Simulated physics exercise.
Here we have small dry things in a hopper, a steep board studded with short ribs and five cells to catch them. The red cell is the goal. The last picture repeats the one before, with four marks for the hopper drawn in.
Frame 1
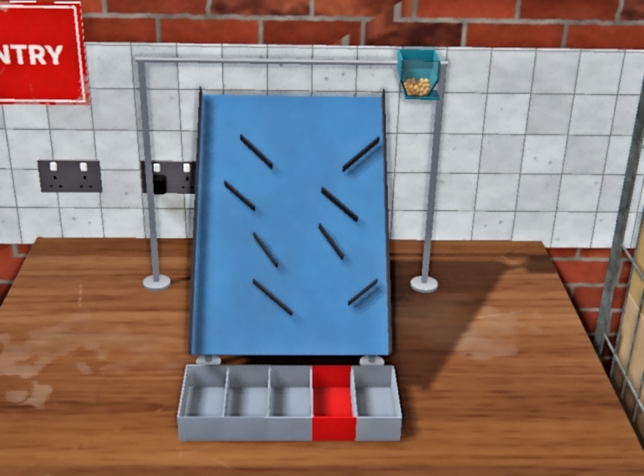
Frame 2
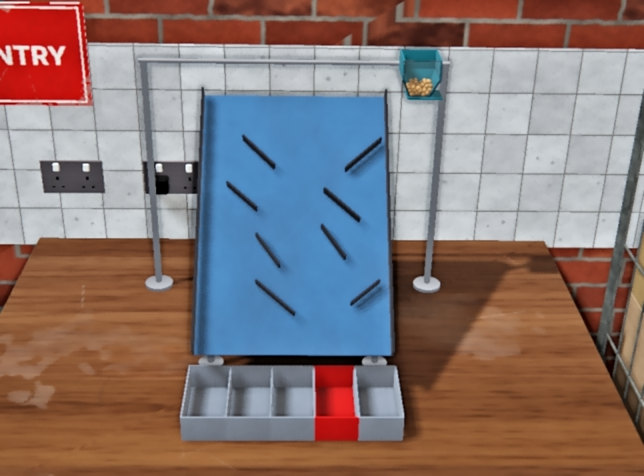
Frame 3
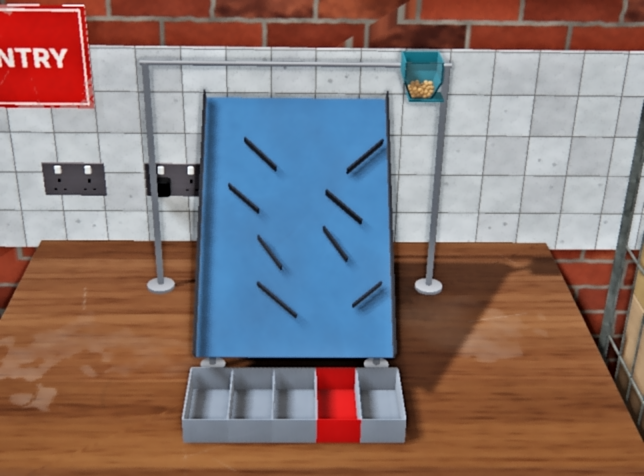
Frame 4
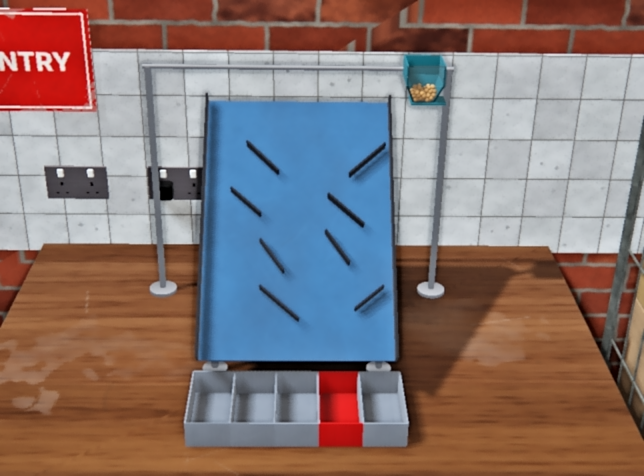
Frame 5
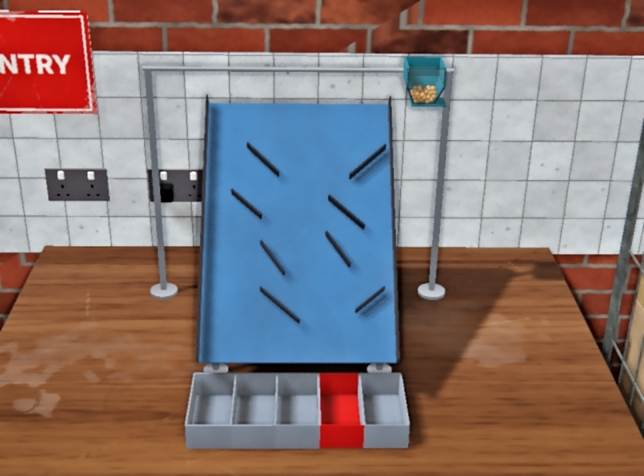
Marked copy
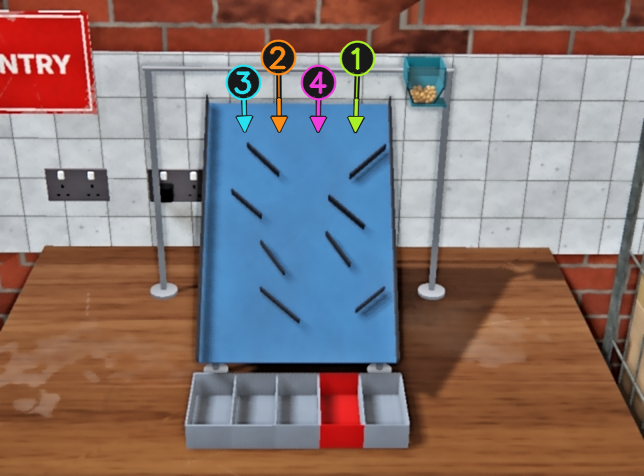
A steep blue board studded with short dark ribs stood above five open cells, one of them red, while small pale pieces sat still in a teal hopper; only the view shifted slightly.
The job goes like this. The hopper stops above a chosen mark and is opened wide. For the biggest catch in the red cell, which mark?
2 works best here.
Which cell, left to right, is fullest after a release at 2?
It is the fourth one.
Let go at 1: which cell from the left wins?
The fifth from the left.
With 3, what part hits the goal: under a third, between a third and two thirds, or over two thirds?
Mark 3 gives under a third.
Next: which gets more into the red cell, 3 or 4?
The answer is 4.
On the marked copy, mark 1 meets the board at (355, 126); mark 2 meets the board at (279, 126); mark 3 meets the board at (244, 125); mark 4 meets the board at (318, 126).
Choosing 1, roughly a third in the red cell, roughly two thirds in other cells, just a few outside the box.
Choosing 2, roughly two thirds in the red cell, roughly a quarter in other cells, about a tenth outside the box.
Choosing 3, roughly a quarter in the red cell, roughly half in other cells, roughly a third outside the box.
Choosing 4, roughly a third in the red cell, roughly half in other cells, roughly a quarter outside the box.
